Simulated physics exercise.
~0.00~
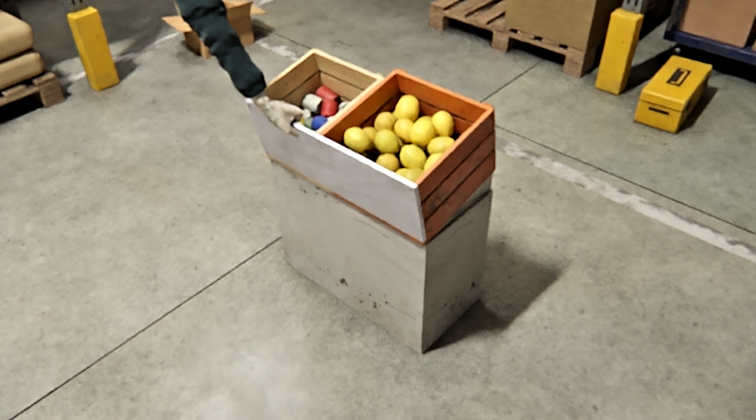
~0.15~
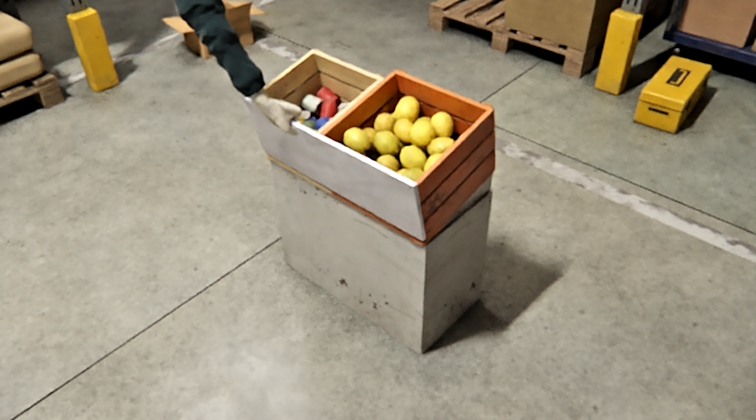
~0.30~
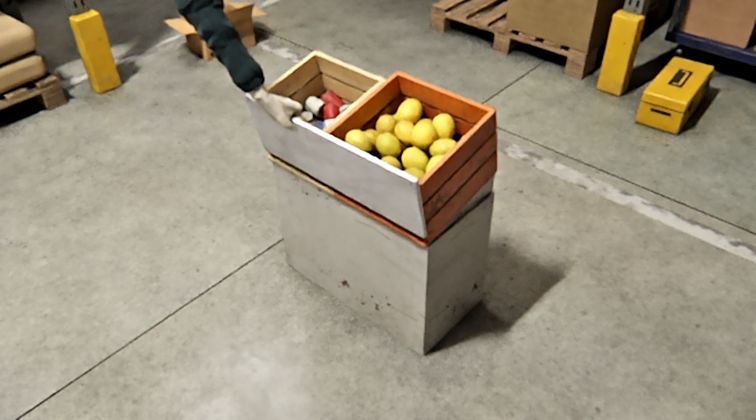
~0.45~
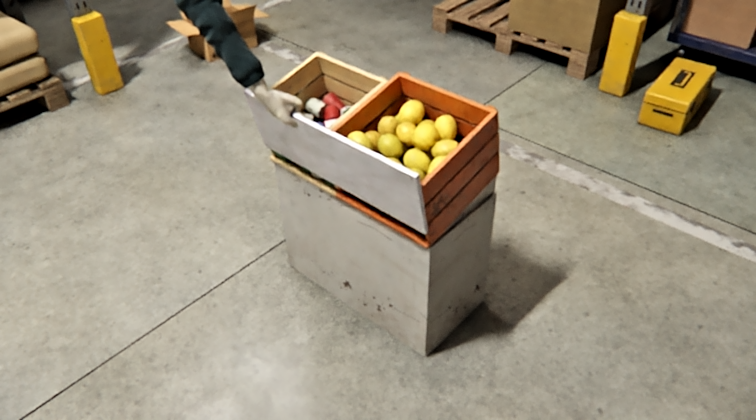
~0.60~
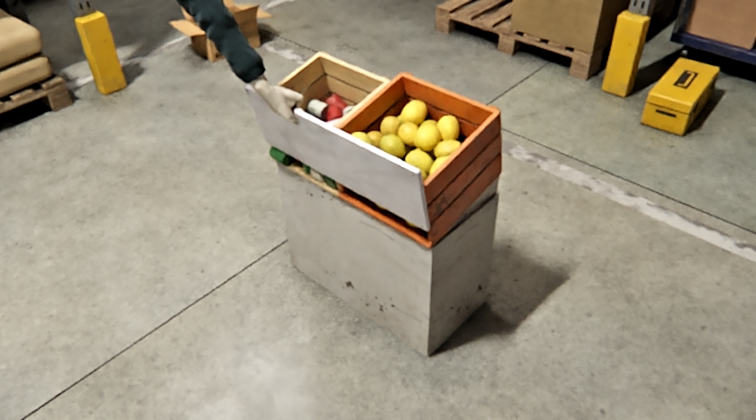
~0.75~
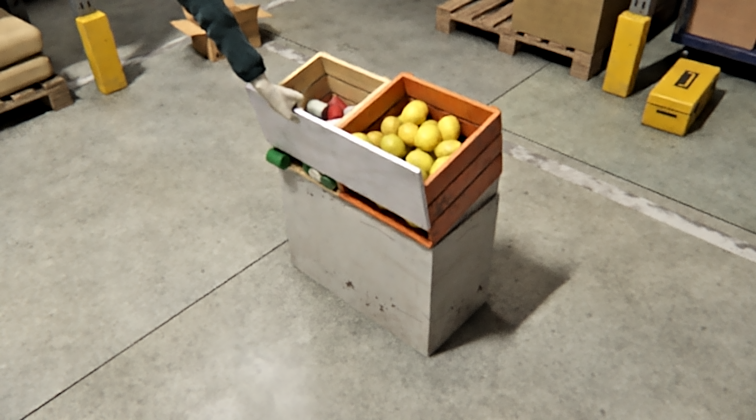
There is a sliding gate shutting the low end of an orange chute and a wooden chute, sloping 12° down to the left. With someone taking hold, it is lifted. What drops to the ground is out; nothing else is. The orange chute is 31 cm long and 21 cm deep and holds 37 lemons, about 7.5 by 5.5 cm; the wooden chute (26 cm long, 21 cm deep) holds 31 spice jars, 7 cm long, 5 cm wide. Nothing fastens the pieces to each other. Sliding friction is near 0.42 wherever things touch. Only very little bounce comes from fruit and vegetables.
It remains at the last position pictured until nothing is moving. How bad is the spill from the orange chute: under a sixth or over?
Losses stay under the one-sixth line.
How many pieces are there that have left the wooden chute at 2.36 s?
Roughly, out by then: Wooden chute 1.
After 1.15 s, 0 of 37 out of the orange chute and 1 of 31 out of the wooden chute.
After 1.66 s, 0 of 37 out of the orange chute and 1 of 31 out of the wooden chute.
After 2.36 s, 0 of 37 out of the orange chute and 1 of 31 out of the wooden chute.
Outcome (at 3.27 s), 0 of 37 out of the orange chute and 3 of 31 out of the wooden chute. Asked share, 0 of 37, 0 per cent.
